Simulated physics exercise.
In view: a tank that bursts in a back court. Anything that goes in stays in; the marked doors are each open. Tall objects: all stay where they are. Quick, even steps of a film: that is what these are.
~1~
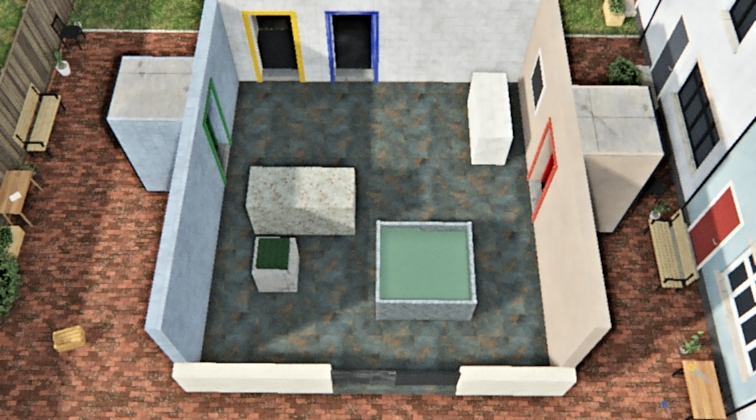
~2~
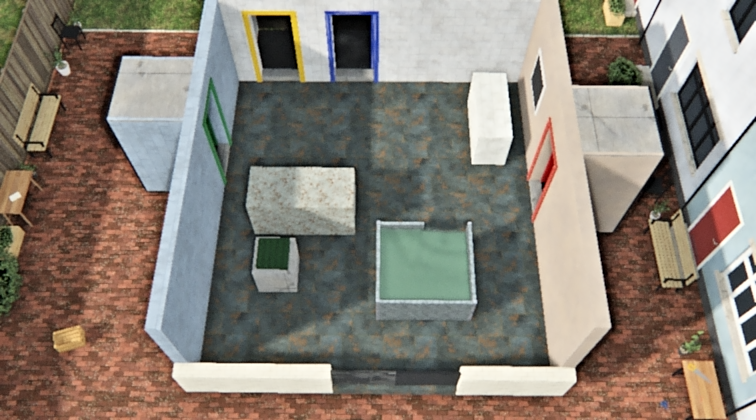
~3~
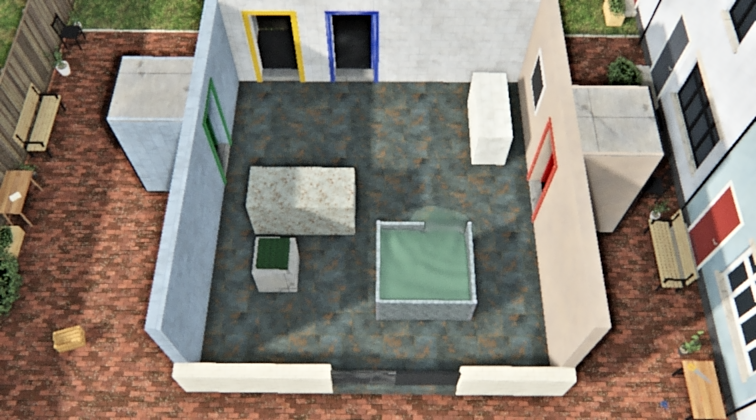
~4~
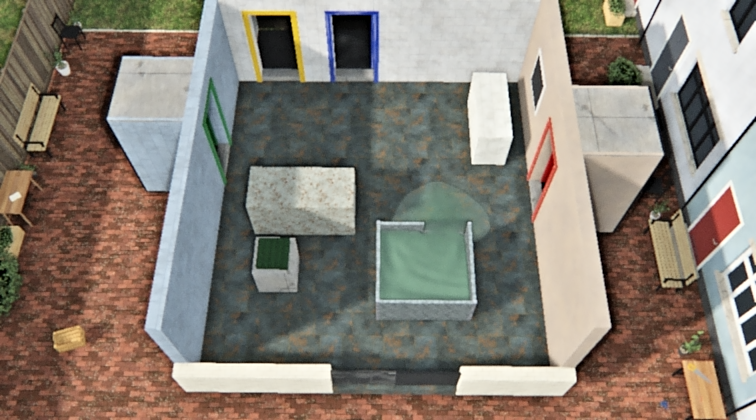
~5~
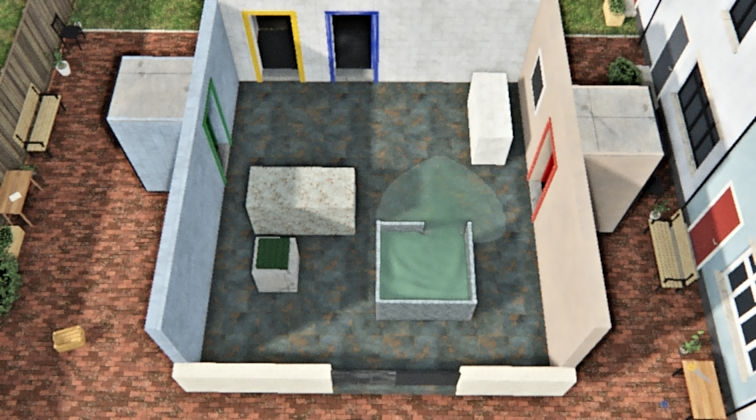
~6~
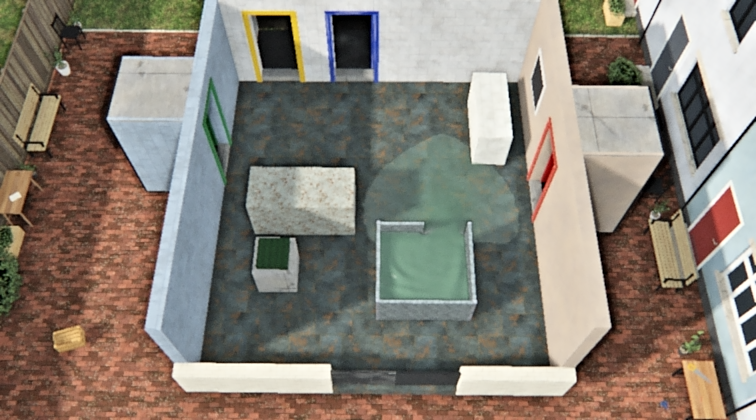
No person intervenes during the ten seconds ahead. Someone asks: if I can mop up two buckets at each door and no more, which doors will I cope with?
The red door: Too much for you; the yellow door: You will cope; the blue door: You will cope; the green door: You will cope.
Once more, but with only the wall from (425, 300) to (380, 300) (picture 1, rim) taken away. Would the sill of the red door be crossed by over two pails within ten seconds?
Result for red: It doesn't reach it.
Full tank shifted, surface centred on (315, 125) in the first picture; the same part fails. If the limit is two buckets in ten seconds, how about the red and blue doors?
In short: The red door lets less in, the blue door is over.
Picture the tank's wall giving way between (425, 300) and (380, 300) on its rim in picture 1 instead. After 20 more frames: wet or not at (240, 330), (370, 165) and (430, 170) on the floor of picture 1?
Log: Point 1 inundated; point 2 unreached; point 3 unreached.
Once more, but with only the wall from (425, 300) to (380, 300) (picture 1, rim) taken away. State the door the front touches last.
The one in blue.
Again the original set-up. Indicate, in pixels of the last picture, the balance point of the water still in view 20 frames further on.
Estimate: (420, 178).
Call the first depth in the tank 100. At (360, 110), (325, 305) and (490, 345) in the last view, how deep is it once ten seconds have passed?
About 6, 0 and 4 per cent.
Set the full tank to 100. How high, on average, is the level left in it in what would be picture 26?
Estimate: Around 32 per cent.
A moment on, water covers 30 % of the floor; the red door under two buckets in, the yellow door not reached, the blue door not reached, the green door not reached.
Next, water covers 40 % of the floor; the red door over two buckets in, the yellow door not reached, the blue door wet at the sill, nothing in, the green door not reached.
Then, water covers 45 % of the floor; the red door over two buckets in, the yellow door wet at the sill, nothing in, the blue door under two buckets in, the green door not reached.
Later, water covers 60 % of the floor; the red door far over two buckets in, the yellow door wet at the sill, nothing in, the blue door under two buckets in, the green door wet at the sill, nothing in.
In the end, water covers 85 % of the floor; the red door far over two buckets in, the yellow door wet at the sill, nothing in, the blue door under two buckets in, the green door wet at the sill, nothing in.
